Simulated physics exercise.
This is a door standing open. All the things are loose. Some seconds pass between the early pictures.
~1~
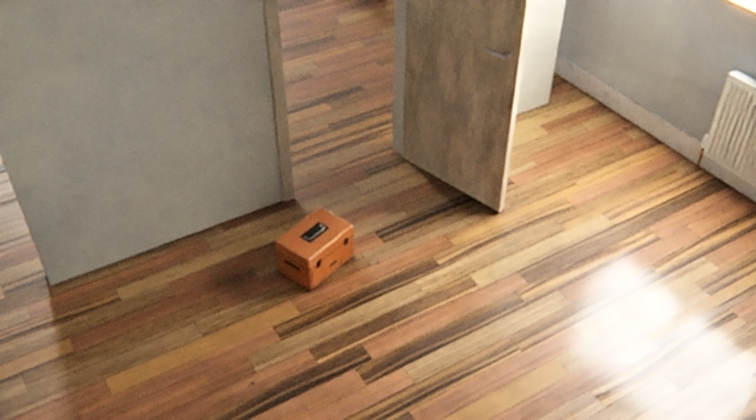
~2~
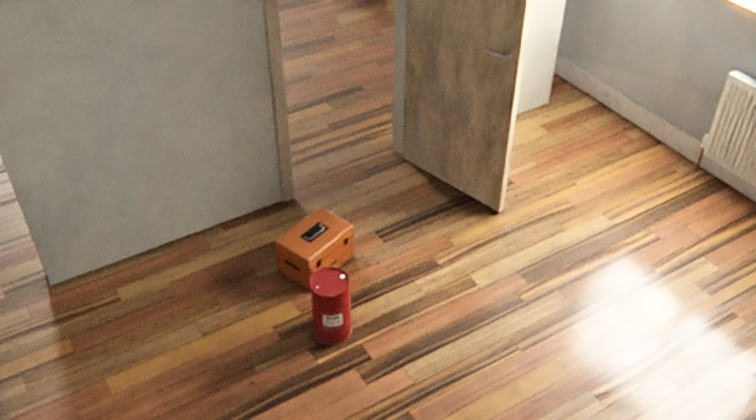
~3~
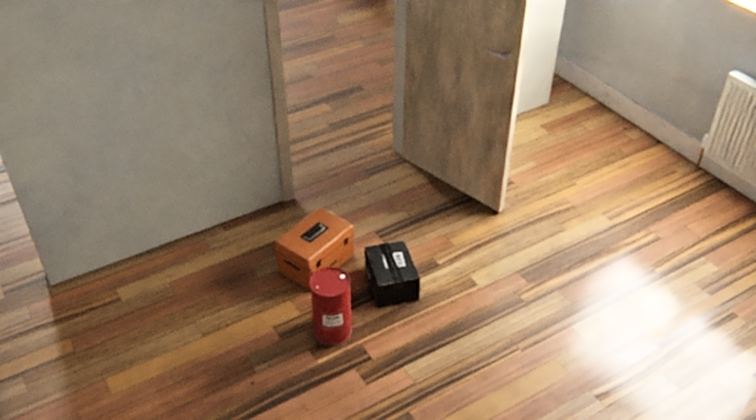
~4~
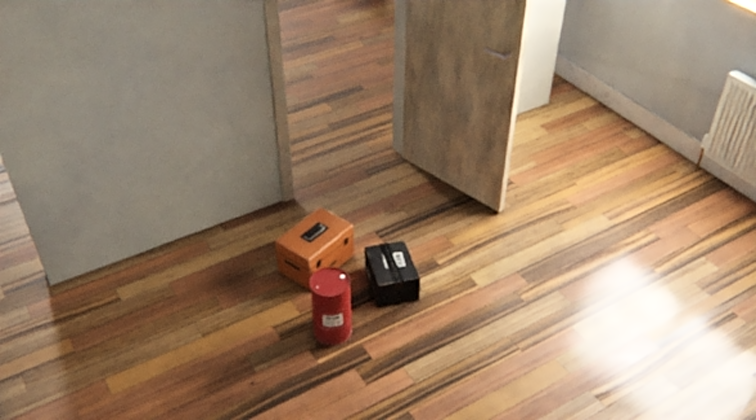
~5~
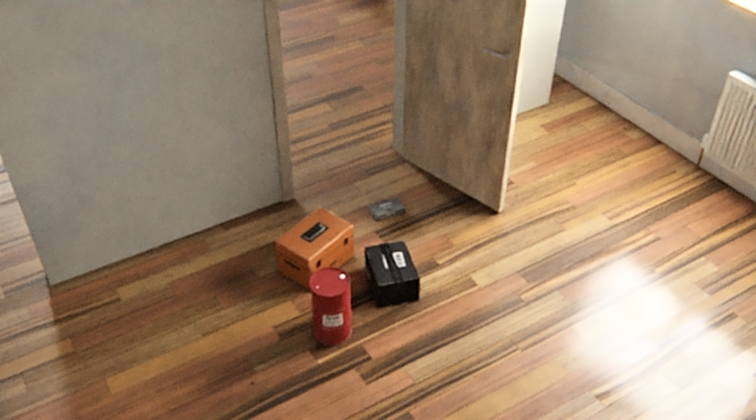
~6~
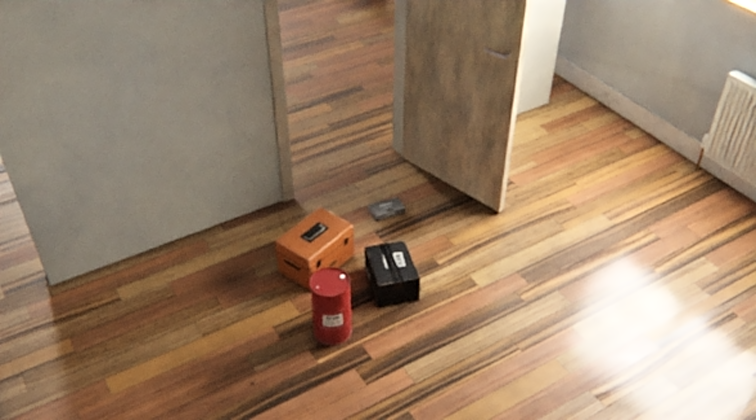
An orange toolbox by an open door is joined by a canister, parcel and packet.
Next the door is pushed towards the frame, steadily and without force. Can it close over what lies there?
In the end the door closes.
Then, 0.90 s later than the last frame, open by 73°.
Then, 1.50 s later than the last frame, open by 39°; grey packet moved about its own width near (354, 206).
Then, 1.80 s later than the last frame, open by 22°; grey packet moved well along near (333, 202).
Then, 2.10 s later than the last frame, open by 5°; grey packet moved well along near (313, 188).
When it is over, open by 0°; moved from the start, grey packet; the other 3 as before. End places, in pixels of the last picture, grey packet near (304, 178).
